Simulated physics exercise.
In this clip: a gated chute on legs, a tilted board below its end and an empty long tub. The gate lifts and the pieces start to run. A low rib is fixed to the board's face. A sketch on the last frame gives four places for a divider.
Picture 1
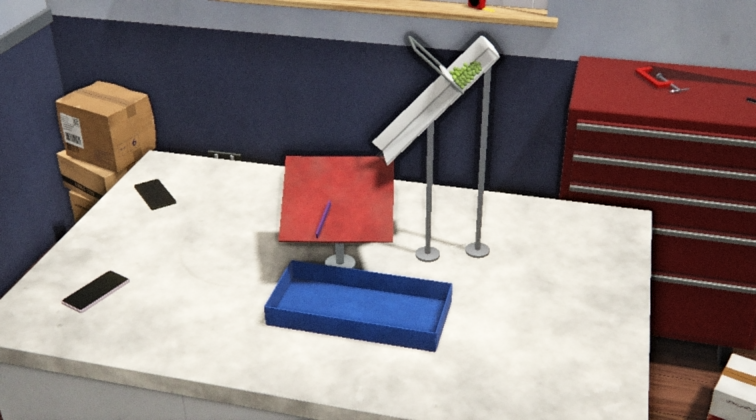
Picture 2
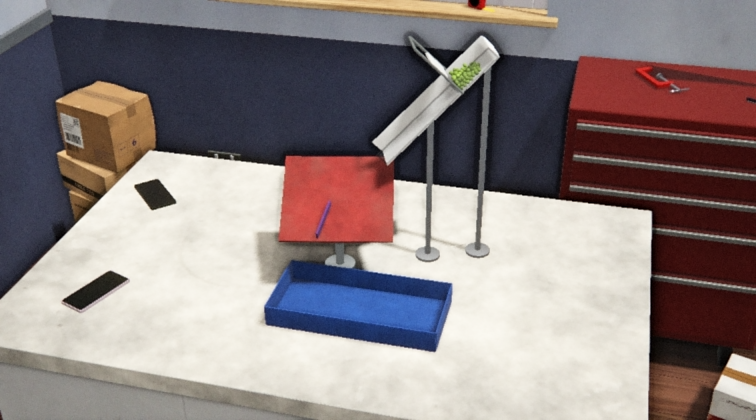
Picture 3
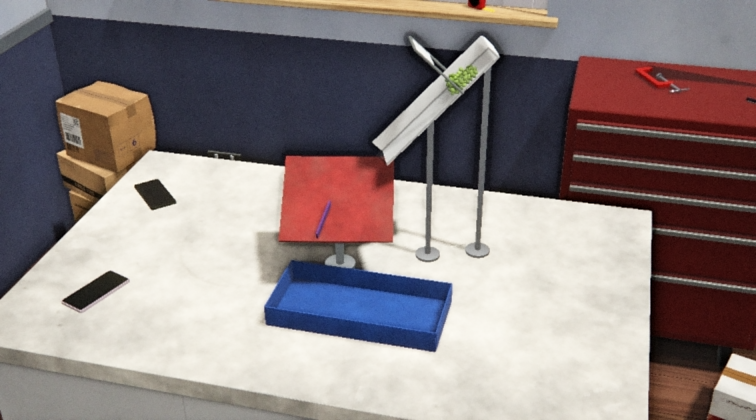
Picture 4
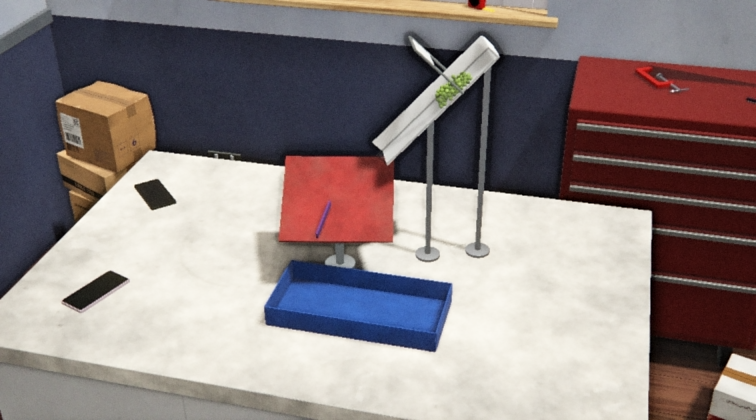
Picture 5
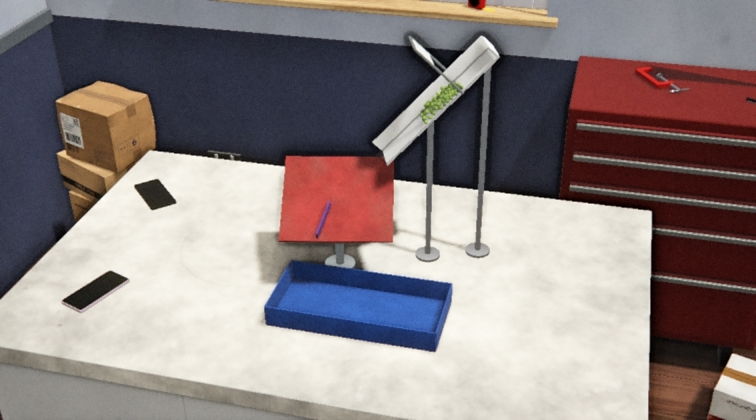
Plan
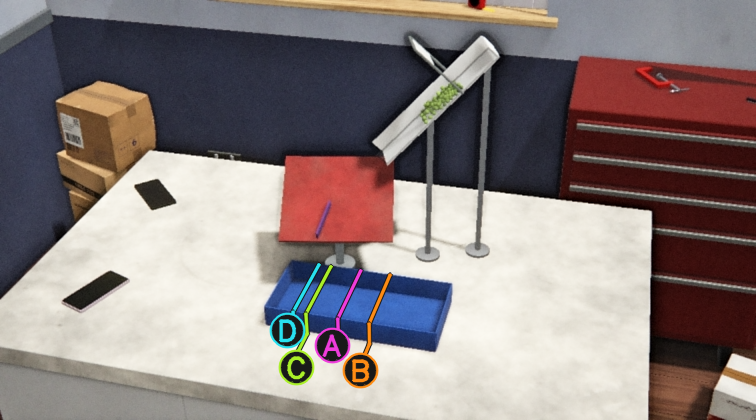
On a pale worktop in a workshop, a gate lifts on a raised, sloping chute, and small green pieces slide partway down it above a tilted red board with a purple strip and an empty blue tub.
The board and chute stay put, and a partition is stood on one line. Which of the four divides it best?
Go for C.
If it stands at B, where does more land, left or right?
More lands on the left.
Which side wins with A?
More lands on the left.
On the marked copy, line A crosses the front rim at (338, 318); line B crosses the front rim at (369, 323); line C crosses the front rim at (306, 313); line D crosses the front rim at (293, 311).
With A, of what is caught, nearly all on the left of the divider, a stray few on the right.
With B, of what is caught, all on the left of the divider, none on the right.
With C, of what is caught, about a third on the left of the divider, about two thirds on the right.
With D, of what is caught, a small part on the left of the divider, nearly all on the right.
